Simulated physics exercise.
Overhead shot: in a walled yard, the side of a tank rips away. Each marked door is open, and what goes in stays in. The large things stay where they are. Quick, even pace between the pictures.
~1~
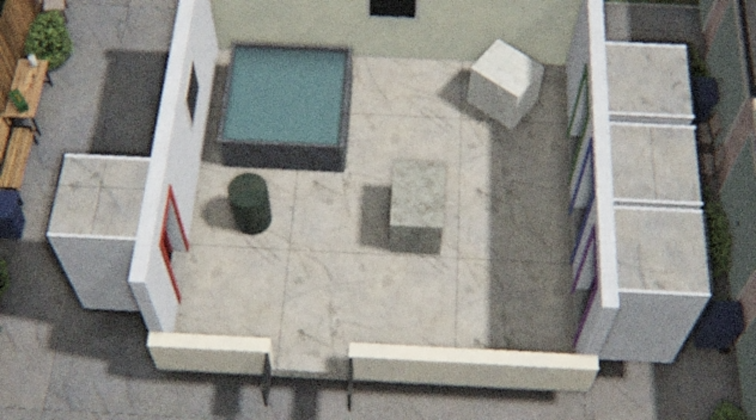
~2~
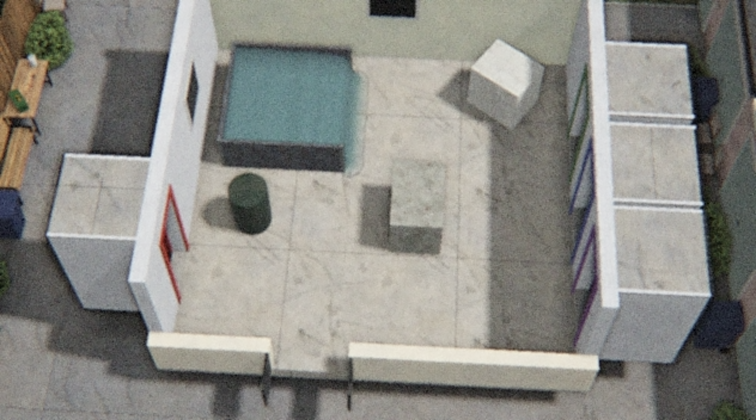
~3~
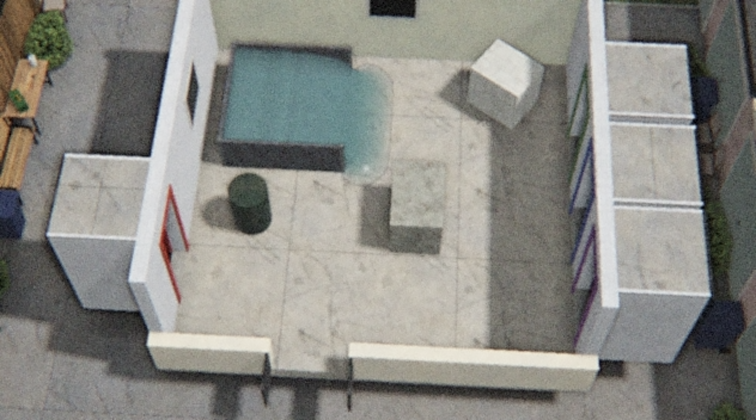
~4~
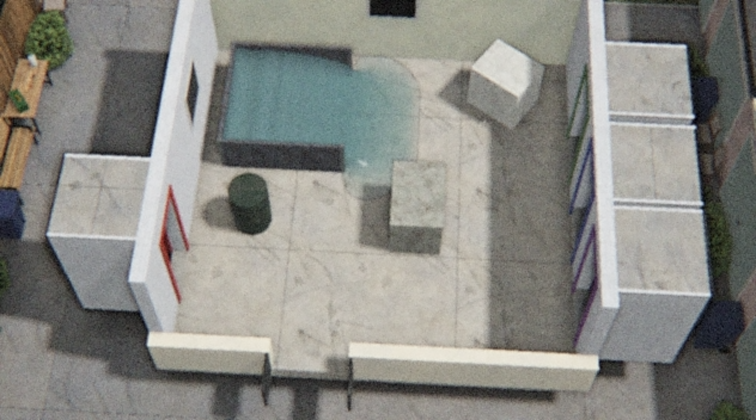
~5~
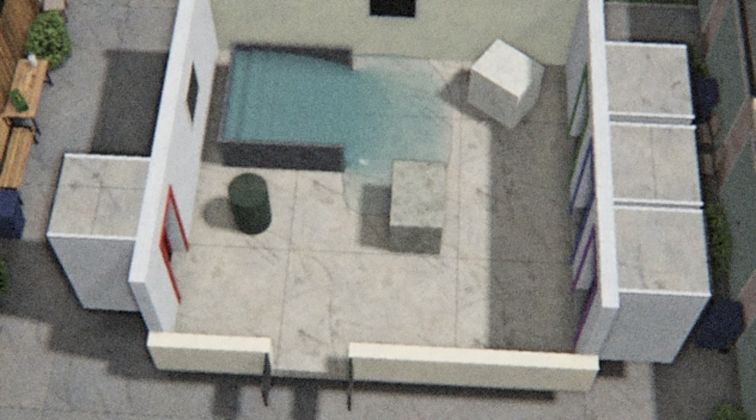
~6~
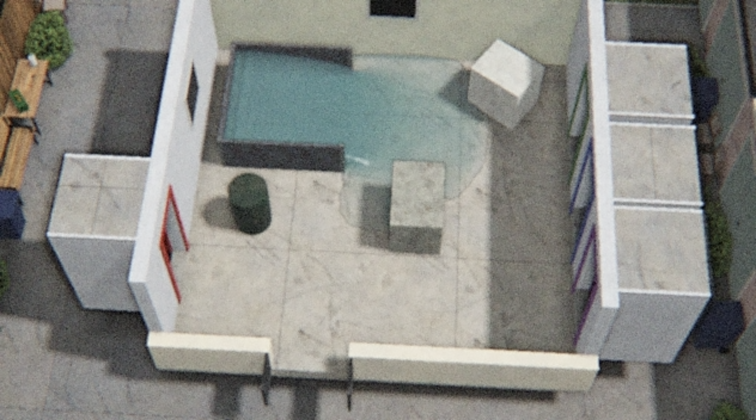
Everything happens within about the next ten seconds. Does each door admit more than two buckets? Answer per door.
The red door: It does; the blue door: It does not; the green door: It does; the purple door: It does not.
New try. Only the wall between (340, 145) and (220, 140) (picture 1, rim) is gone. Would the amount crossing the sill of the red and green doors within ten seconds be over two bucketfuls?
Lab note: The red one tops the threshold, the green one sits below the threshold.
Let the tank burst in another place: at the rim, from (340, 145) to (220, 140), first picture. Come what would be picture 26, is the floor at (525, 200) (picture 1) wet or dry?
Verdict: Free of water.
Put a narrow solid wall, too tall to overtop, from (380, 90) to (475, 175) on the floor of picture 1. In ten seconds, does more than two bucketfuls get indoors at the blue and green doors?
The blue door falls short, while the green door falls short.
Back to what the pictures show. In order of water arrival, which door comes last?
My answer: The red one.
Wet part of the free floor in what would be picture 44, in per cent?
I reckon 80 per cent or so.
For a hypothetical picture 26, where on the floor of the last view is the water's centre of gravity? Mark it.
Centre of mass: Roughly (438, 160).
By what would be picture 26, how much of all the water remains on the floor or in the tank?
90 percent or thereabouts.
A moment on, water covers 35 % of the floor; the red door not reached, the blue door not reached, the green door under two buckets in, the purple door not reached.
Next, water covers 45 % of the floor; the red door not reached, the blue door wet at the sill, nothing in, the green door far over two buckets in, the purple door not reached.
Then, water covers 55 % of the floor; the red door not reached, the blue door wet at the sill, nothing in, the green door far over two buckets in, the purple door wet at the sill, nothing in.
Later, water covers 80 % of the floor; the red door not reached, the blue door wet at the sill, nothing in, the green door far over two buckets in, the purple door wet at the sill, nothing in.
In the end, water covers 95 % of the floor; the red door far over two buckets in, the blue door wet at the sill, nothing in, the green door far over two buckets in, the purple door wet at the sill, nothing in.
